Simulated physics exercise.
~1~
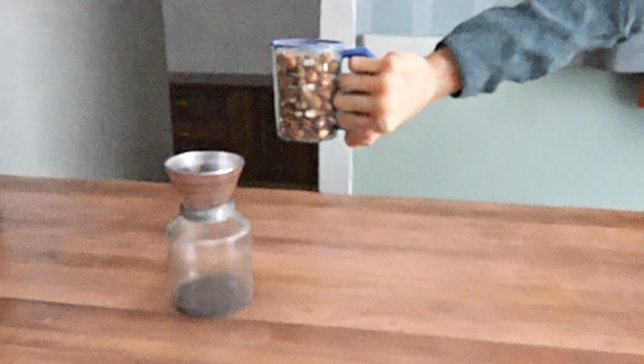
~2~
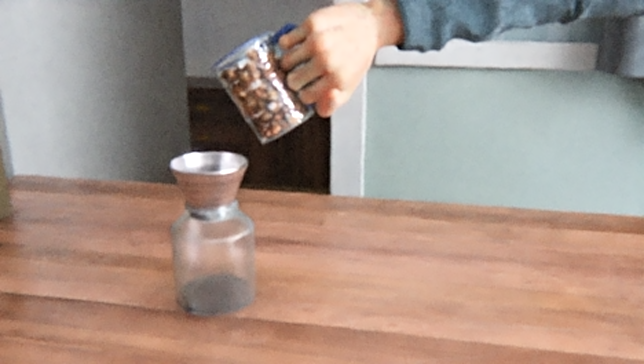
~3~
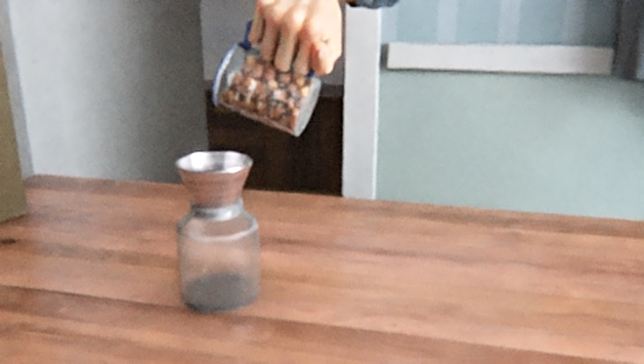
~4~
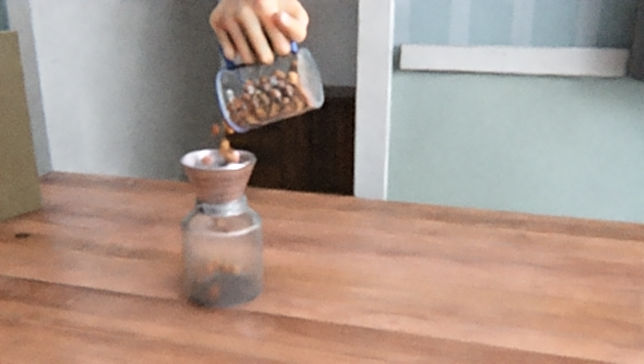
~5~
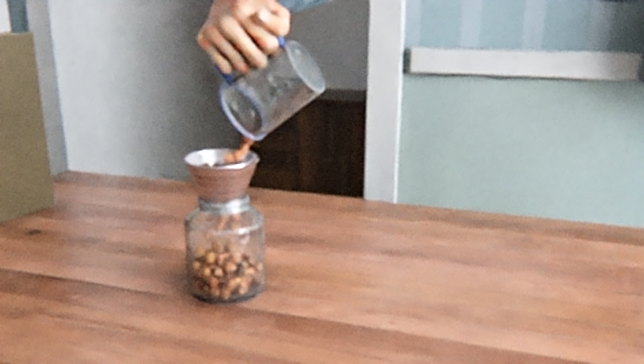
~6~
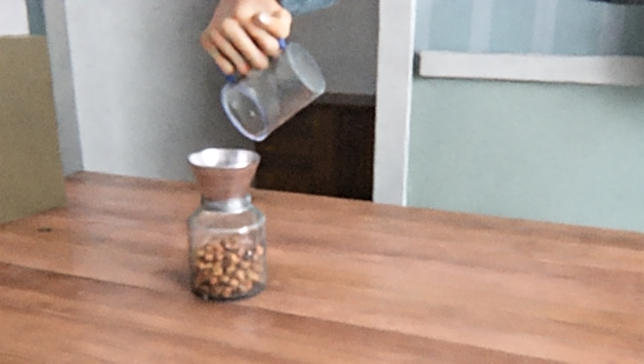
We see a hand move a clear, blue-rimmed cup of hazelnuts left over a wooden table and tip it above a glass jar topped with a funnel. The nuts pour through into the jar, leaving the cup empty and none spilt on the table.
